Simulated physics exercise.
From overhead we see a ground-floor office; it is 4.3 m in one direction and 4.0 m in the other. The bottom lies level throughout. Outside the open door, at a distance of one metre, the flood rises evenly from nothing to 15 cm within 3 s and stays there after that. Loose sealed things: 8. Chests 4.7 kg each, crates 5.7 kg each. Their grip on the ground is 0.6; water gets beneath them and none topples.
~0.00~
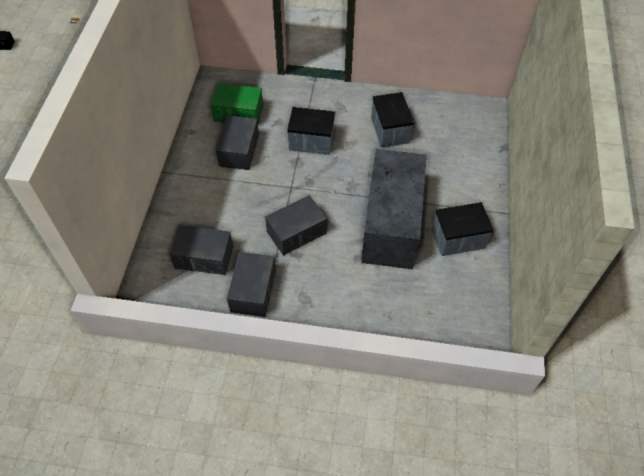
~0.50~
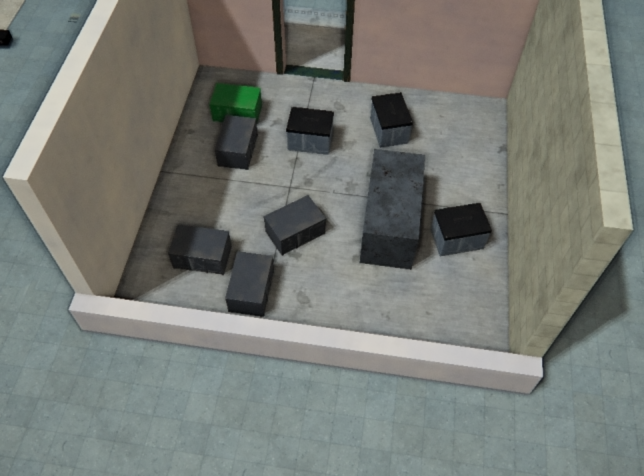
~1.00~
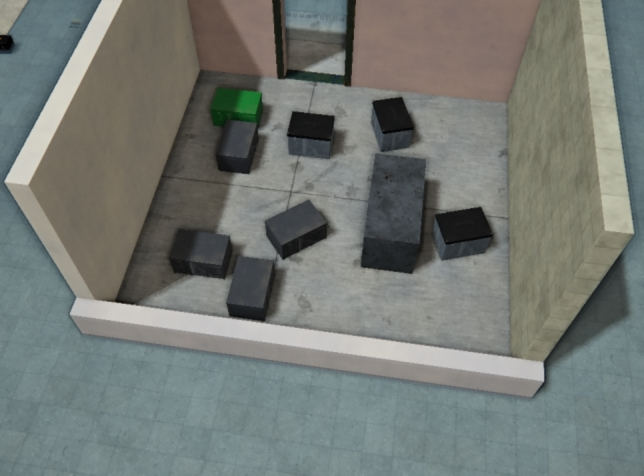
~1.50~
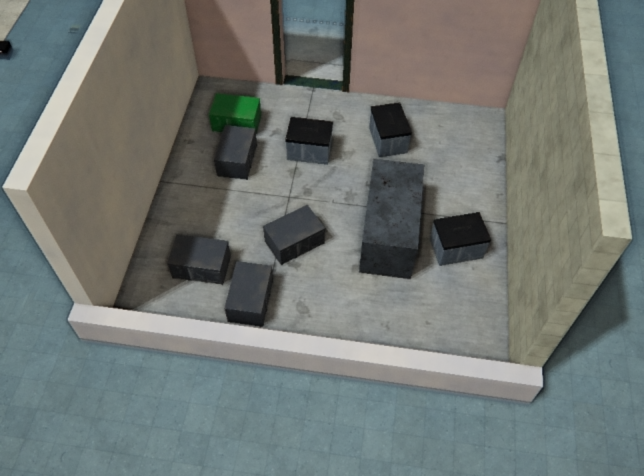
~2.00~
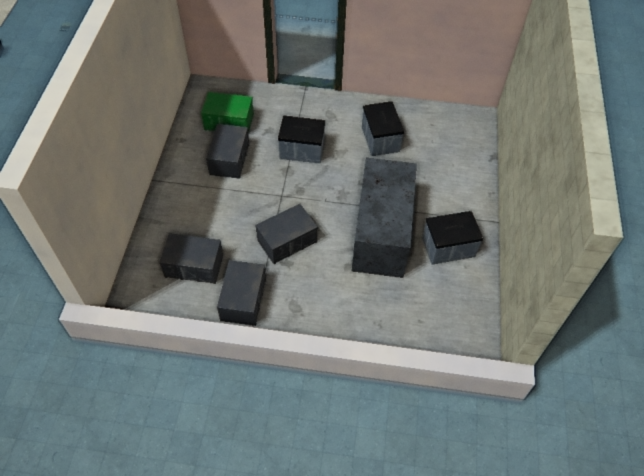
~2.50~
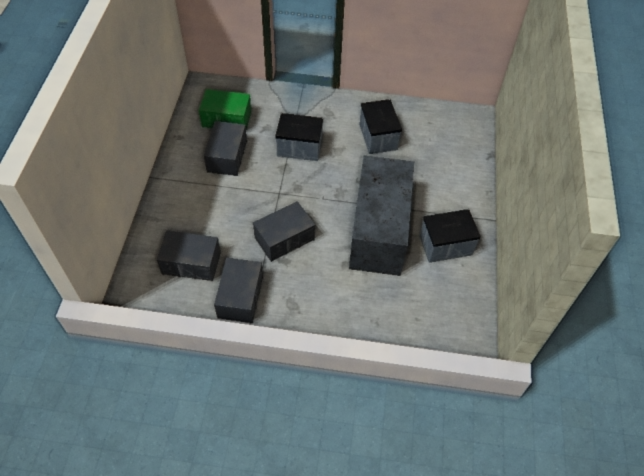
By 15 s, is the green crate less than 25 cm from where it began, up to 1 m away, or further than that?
Up to 1 m away.
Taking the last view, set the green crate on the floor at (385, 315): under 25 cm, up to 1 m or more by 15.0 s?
In that run it wanders far off.
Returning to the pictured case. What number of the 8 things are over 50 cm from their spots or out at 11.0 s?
By that time the total stands at 5.
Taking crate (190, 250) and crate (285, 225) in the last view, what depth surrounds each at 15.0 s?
About 7 and 5 cm.
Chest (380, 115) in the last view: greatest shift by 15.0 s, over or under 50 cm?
That one is smaller.
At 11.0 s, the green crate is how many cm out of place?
100 cm, give or take.
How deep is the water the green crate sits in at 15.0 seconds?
4 cm or so.
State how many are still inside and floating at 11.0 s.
That would be 6 of them.
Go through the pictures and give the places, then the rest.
The green crate at (236, 96), on the bottom; 0.0 m2 under water; 0 of 8 have shifted, in the first frame.
The green crate at (235, 96) rests on the ground; water covers 0.0 m2; 0 of 8 have shifted, in the second frame.
The green crate at (236, 101), on the bottom; 0.0 m2 under water; 0 of 8 have shifted, in the third frame.
The green crate at (235, 106), on the bottom; 0.0 m2 under water; 0 of 8 have shifted, in the fourth frame.
The green crate at (227, 105), on the bottom; water covers 0.0 m2; 0 of 8 have shifted, in the fifth frame.
The green crate at (225, 102), on the bottom; 0.4 m2 under water; 0 of 8 have shifted, in the sixth frame.
After 3.5 s the green crate is near (225, 102), 0.0 m from its start, aground; 0 afloat.
After 6.8 s the green crate is near (187, 119), 0.6 m from its start, afloat; 4 afloat.
After 11.0 s the green crate is near (167, 149), 1.1 m from its start, afloat; 6 afloat.
After 15.0 s the green crate is near (205, 84), 0.4 m from its start, afloat; 8 afloat.
